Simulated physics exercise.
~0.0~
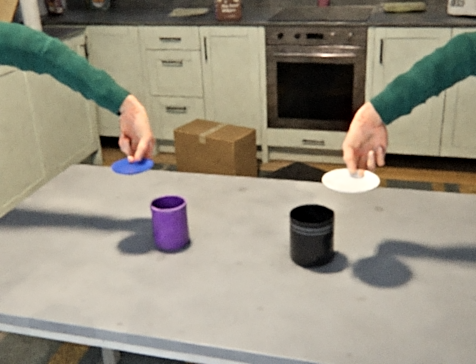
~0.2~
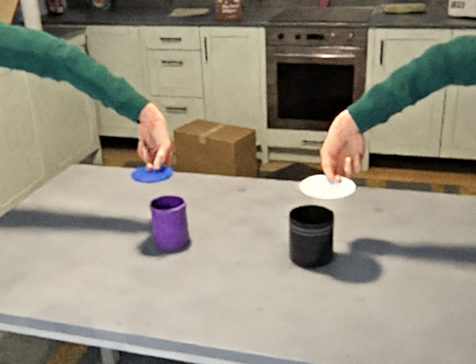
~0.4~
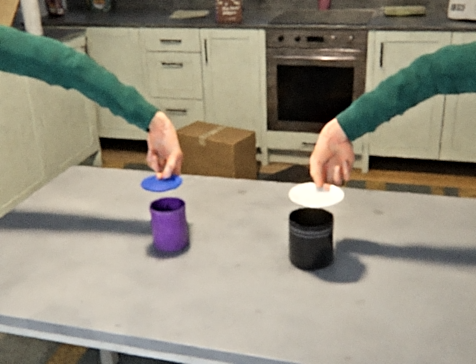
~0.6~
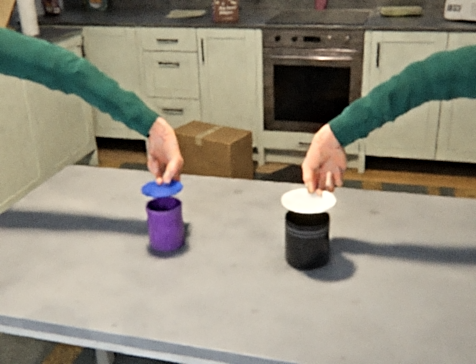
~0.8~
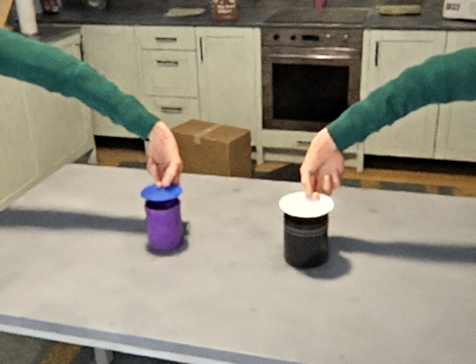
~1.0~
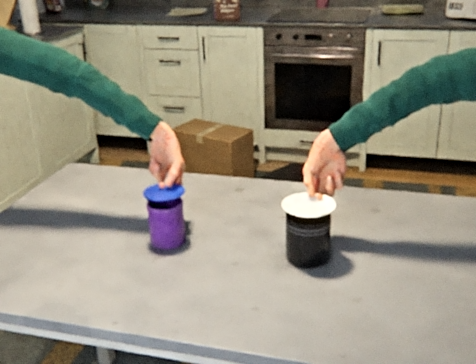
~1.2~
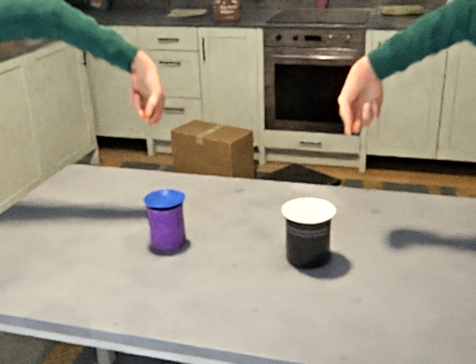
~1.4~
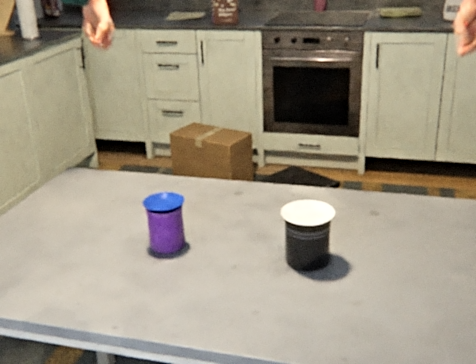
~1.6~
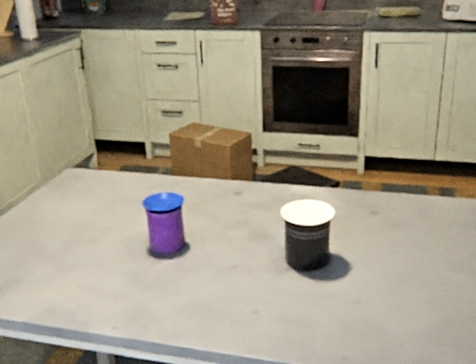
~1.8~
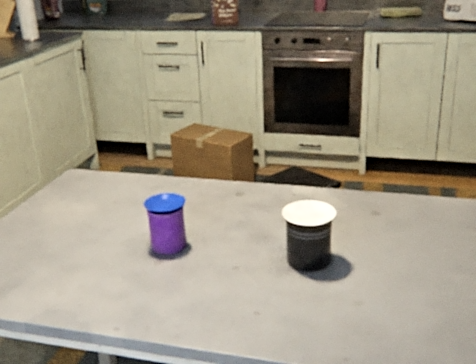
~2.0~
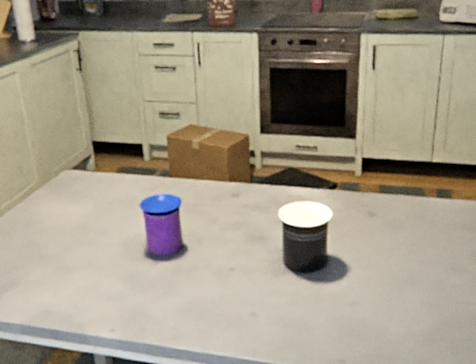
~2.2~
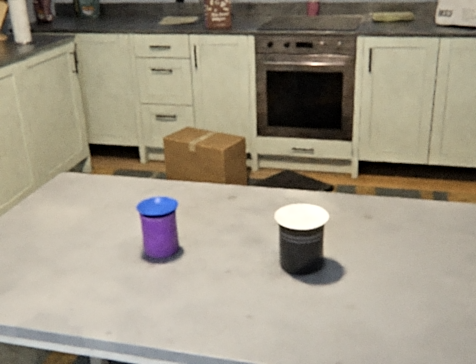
Two hands lowering a blue disc onto a purple cup and a white disc onto a black one, then withdrawing, leaving both covered.
